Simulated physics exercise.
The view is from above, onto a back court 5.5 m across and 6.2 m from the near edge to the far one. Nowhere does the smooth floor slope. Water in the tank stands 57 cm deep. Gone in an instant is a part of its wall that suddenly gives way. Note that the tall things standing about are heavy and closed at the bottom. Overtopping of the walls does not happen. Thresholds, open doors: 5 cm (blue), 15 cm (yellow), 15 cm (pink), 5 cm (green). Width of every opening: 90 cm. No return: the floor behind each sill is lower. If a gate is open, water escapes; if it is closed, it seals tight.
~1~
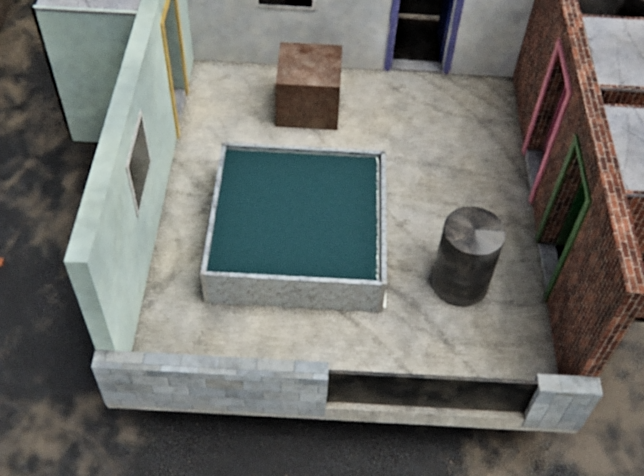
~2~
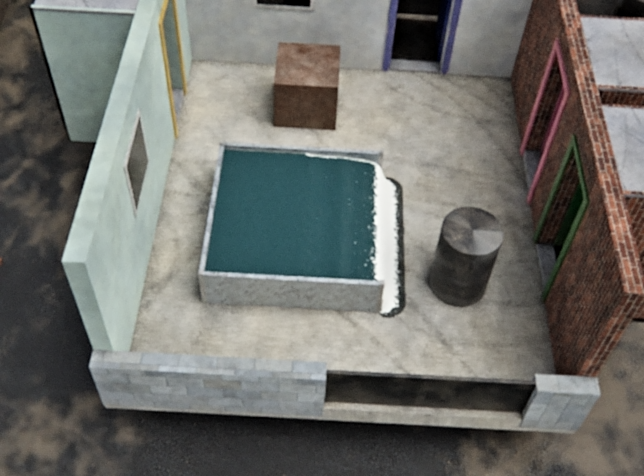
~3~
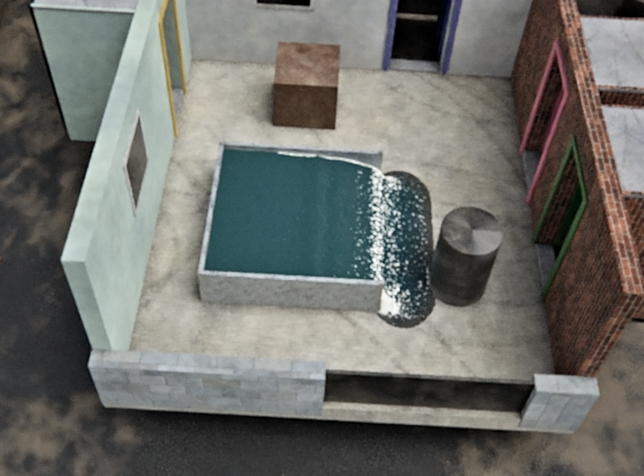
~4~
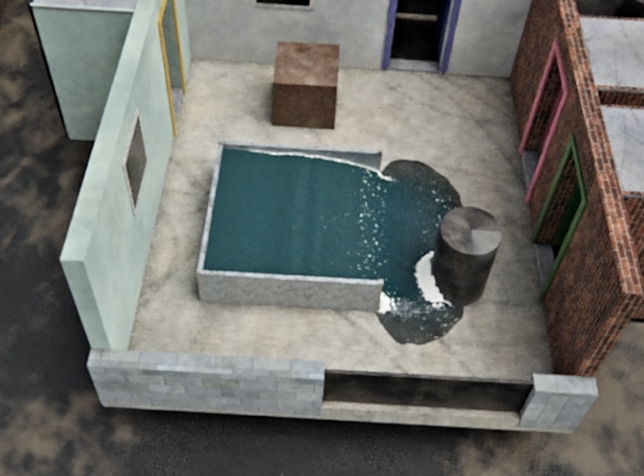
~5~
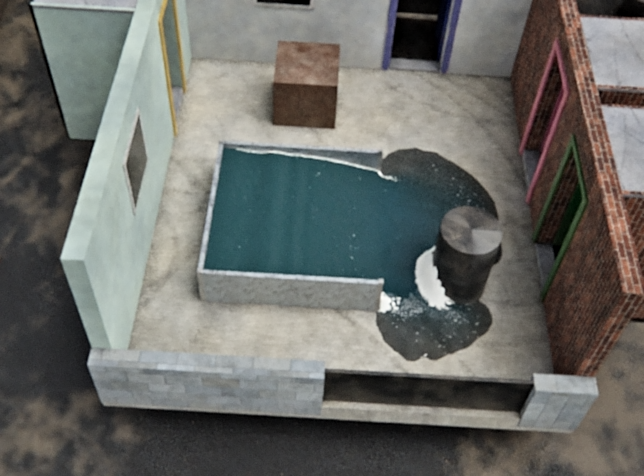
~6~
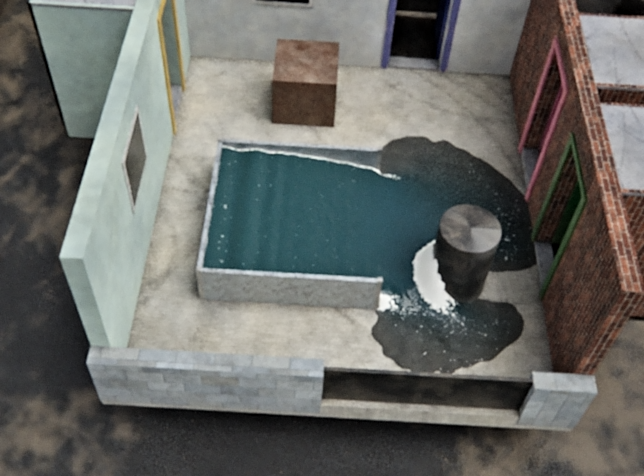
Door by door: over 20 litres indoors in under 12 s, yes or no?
Blue door: Yes, yellow door: No, pink door: Yes, green door: Yes.
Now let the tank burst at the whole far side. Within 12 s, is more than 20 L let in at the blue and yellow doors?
The blue door comes out more than that and the yellow door more than that.
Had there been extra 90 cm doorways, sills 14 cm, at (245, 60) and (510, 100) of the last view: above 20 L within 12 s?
Well, the first is shy of the mark and the second is beyond the mark.
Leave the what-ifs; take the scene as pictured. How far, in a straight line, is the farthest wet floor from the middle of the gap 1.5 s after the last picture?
Distance: Approx. 4.4 m.
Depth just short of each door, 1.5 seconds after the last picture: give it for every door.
Blue 0 cm, yellow 0 cm, pink 30 cm, green 20 cm.
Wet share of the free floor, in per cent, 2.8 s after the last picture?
Around 60 per cent.
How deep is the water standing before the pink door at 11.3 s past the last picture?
It's about 8.0 cm.
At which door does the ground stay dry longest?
Last comes the yellow one.
Then, 0.7 s after the last picture water covers 35 % of the floor and is deepest (38 cm) near (416, 277); blue door not reached, yellow door not reached, pink door 25 cm at the sill, 3 L in, green door 15 cm at the sill, 33 L in.
Then, 1.5 s after the last picture water covers 40 % of the floor and is deepest (34 cm) near (510, 224); blue door not reached, yellow door not reached, pink door 30 cm at the sill, 46 L in, green door 20 cm at the sill, 100 L in.
Then, 2.8 s after the last picture water covers 60 % of the floor and is deepest (33 cm) near (502, 79); blue door 12 cm at the sill, 6 L in, yellow door not reached, pink door 21 cm at the sill, 109 L in, green door 16 cm at the sill, 196 L in.
Then, 6.3 s after the last picture water covers 95 % of the floor and is deepest (18 cm) near (347, 69); blue door 12 cm at the sill, 84 L in, yellow door 7 cm at the sill, 0 L in, pink door 10 cm at the sill, 119 L in, green door 7 cm at the sill, 271 L in.
Then, 11.3 s after the last picture water covers 100 % of the floor and is deepest (13 cm) near (218, 309); blue door 8 cm at the sill, 155 L in, yellow door 7 cm at the sill, 0 L in, pink door 8 cm at the sill, 119 L in, green door 7 cm at the sill, 288 L in.
